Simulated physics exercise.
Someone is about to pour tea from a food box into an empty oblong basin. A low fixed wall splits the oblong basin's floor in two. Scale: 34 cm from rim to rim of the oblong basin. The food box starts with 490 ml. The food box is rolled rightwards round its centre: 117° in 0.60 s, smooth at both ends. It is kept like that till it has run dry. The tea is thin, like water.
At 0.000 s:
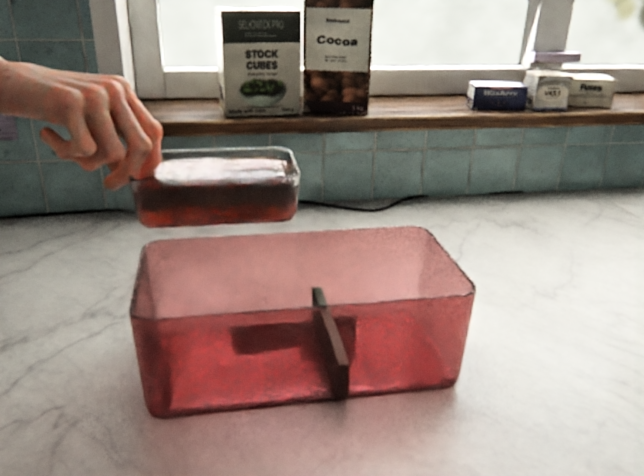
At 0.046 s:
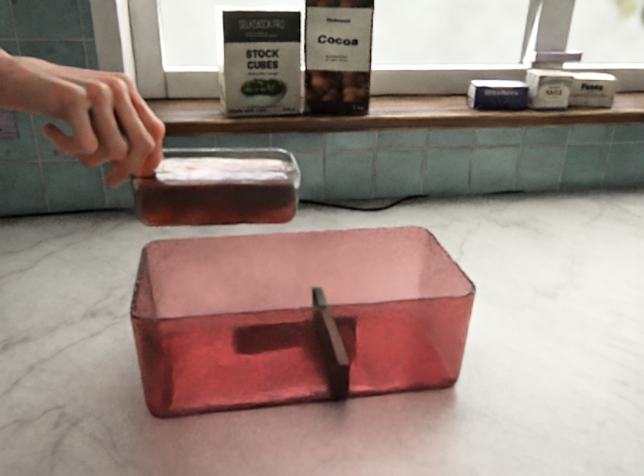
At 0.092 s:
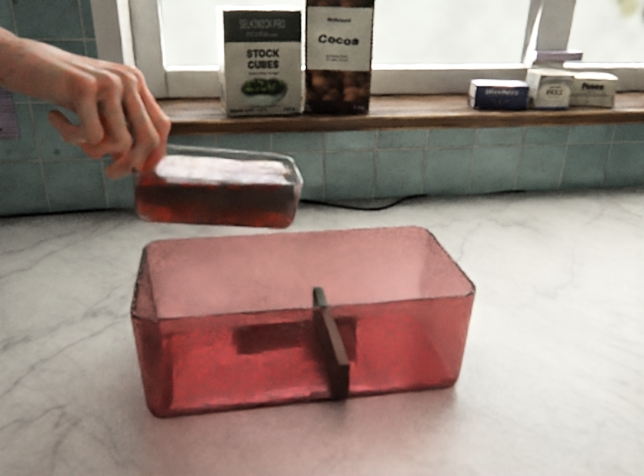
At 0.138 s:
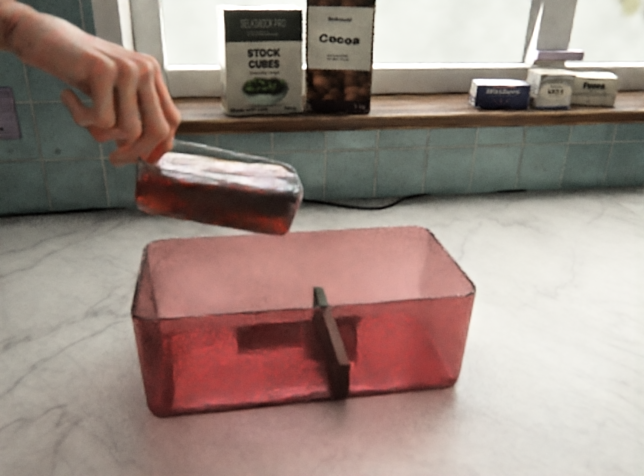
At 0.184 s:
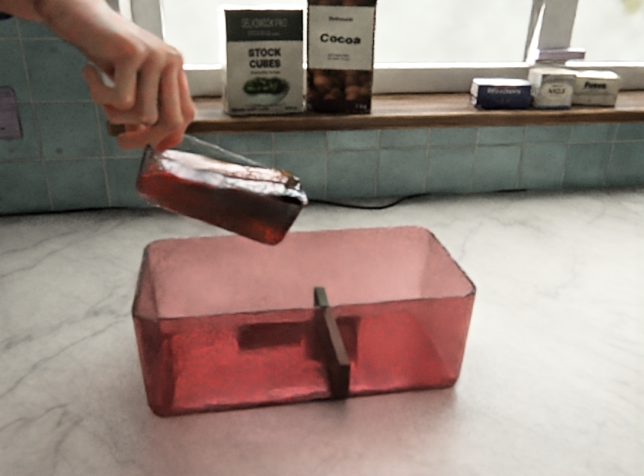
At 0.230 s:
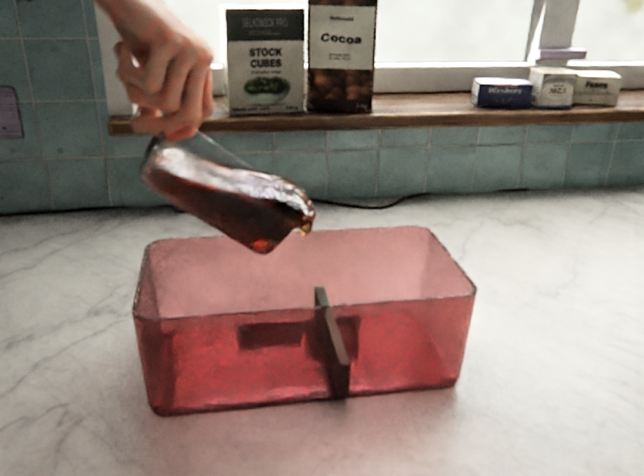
A hand holds a clear food box of dark reddish tea level above the left side of a pink, see-through oblong basin with a dark divider. The hand rolls the box rightwards, gently at first, then more steeply, its right end dipping as the tea gathers towards that lower end and reaches the edge.
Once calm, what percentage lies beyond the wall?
About 48 per cent.
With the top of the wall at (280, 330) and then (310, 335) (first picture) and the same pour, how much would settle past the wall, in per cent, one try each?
In turn about 85 and 70 per cent.
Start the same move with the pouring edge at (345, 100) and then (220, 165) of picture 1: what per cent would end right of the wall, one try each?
In turn about 75 and 10 per cent.
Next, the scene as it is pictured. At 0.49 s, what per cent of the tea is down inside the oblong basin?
Near 92 in a hundred.
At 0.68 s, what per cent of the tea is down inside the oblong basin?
Near 98 in a hundred.
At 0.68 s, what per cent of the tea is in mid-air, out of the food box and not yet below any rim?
Some 3 per cent.
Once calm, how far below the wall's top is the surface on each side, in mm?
Some 34 mm on the left and 32 mm on the right.
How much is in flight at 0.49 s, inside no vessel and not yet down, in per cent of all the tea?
Near 4 in a hundred.
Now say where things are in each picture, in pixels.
In the first picture, tilt 0°; pouring edge (295, 163); surface from (138, 172) to (291, 167); the oblong basin's rim runs from (138, 278) to (450, 257); the wall's top is at (329, 323).
In the second picture, tilt 2°; pouring edge (296, 165); surface from (139, 171) to (292, 168).
In the third picture, tilt 7°; pouring edge (297, 172); surface from (141, 169) to (293, 172).
In the fourth picture, tilt 15°; pouring edge (298, 182); surface from (143, 165) to (296, 175).
In the fifth picture, tilt 25°; pouring edge (297, 196); surface from (145, 162) to (284, 182); 5 per cent is over the edge.
In the sixth picture, tilt 38°; pouring edge (293, 211); surface from (146, 158) to (269, 182); 14 per cent is over the edge.
By 0.49 s the tilt is 108° and 4 per cent is still to pour, 42 is left of the wall and 50 right of it.
By 0.68 s the tilt is 117° and 0 per cent is still to pour, 49 is left of the wall and 49 right of it.
By 0.88 s the tilt is 117° and 0 per cent is still to pour, 51 is left of the wall and 48 right of it.
By 1.10 s the tilt is 117° and 0 per cent is still to pour, 51 is left of the wall and 48 right of it.
At rest 51 per cent lies left of the wall, 48 right of it and 1 outside.
